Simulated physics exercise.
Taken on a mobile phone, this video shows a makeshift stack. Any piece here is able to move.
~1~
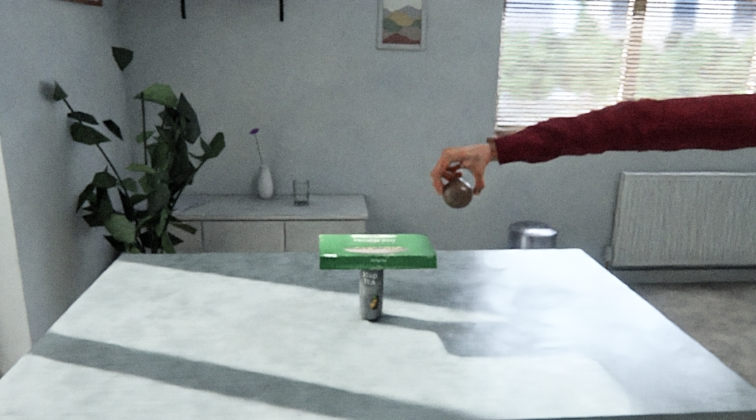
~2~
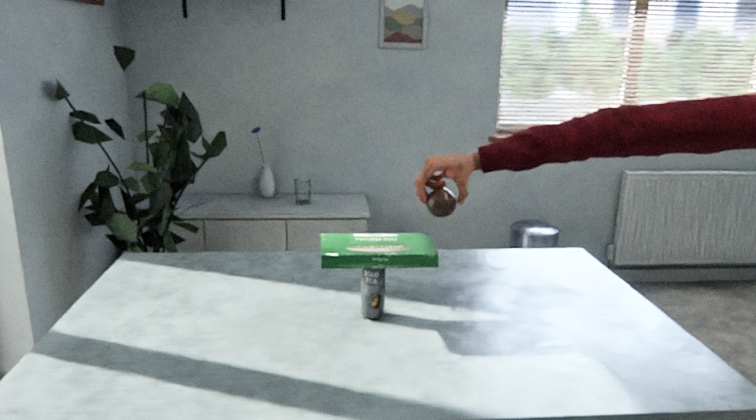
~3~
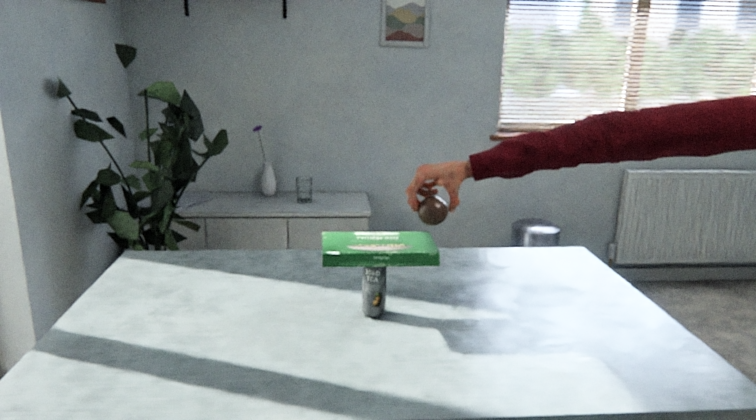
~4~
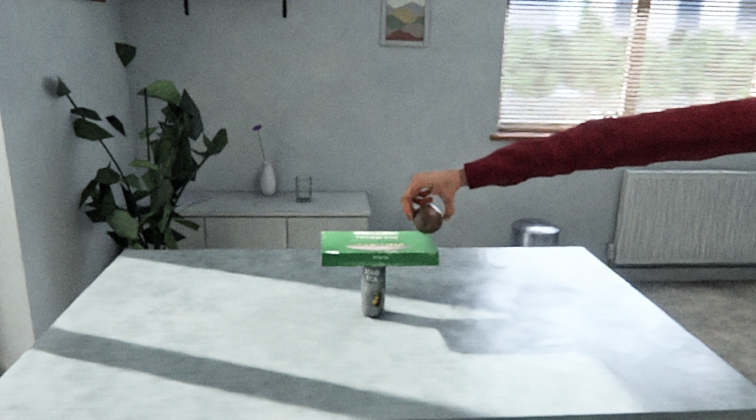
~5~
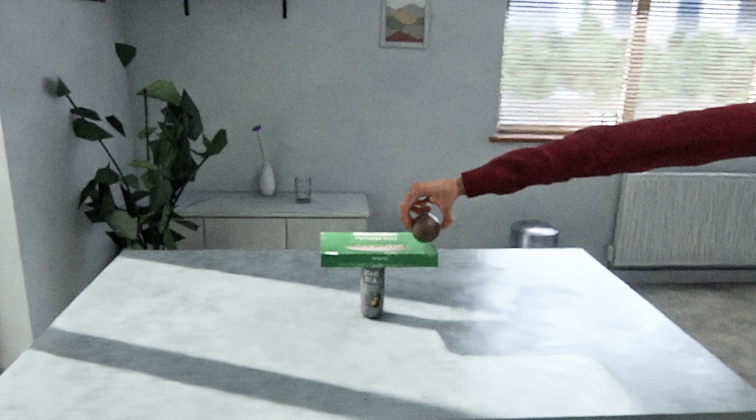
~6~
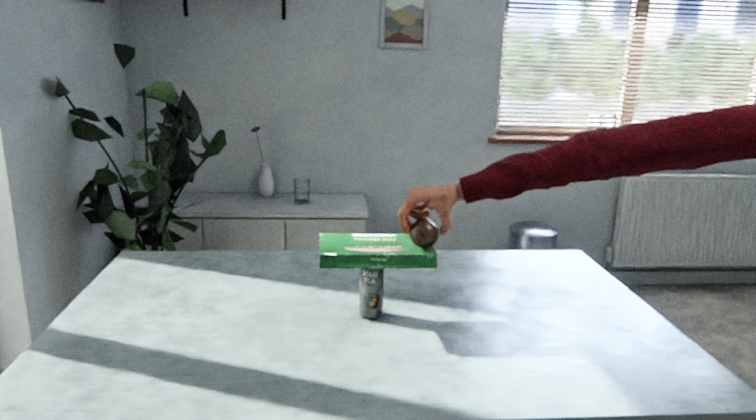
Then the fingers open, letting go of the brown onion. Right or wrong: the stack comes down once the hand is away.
Right, it comes down.
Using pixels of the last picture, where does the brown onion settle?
Roughly at pixel (482, 314).
Then, 0.50 s later than the last frame, brown onion now fallen; green packet tilted by 49°.
Then, 0.60 s later than the last frame, green packet now fallen.
Then, 0.70 s later than the last frame, grey can tilted by 12°.
Then, 0.90 s later than the last frame, grey can now fallen.
When it is over, fallen, green packet, grey can and brown onion. End places, in pixels of the last picture, brown onion near (482, 314). The stack loses its balance.
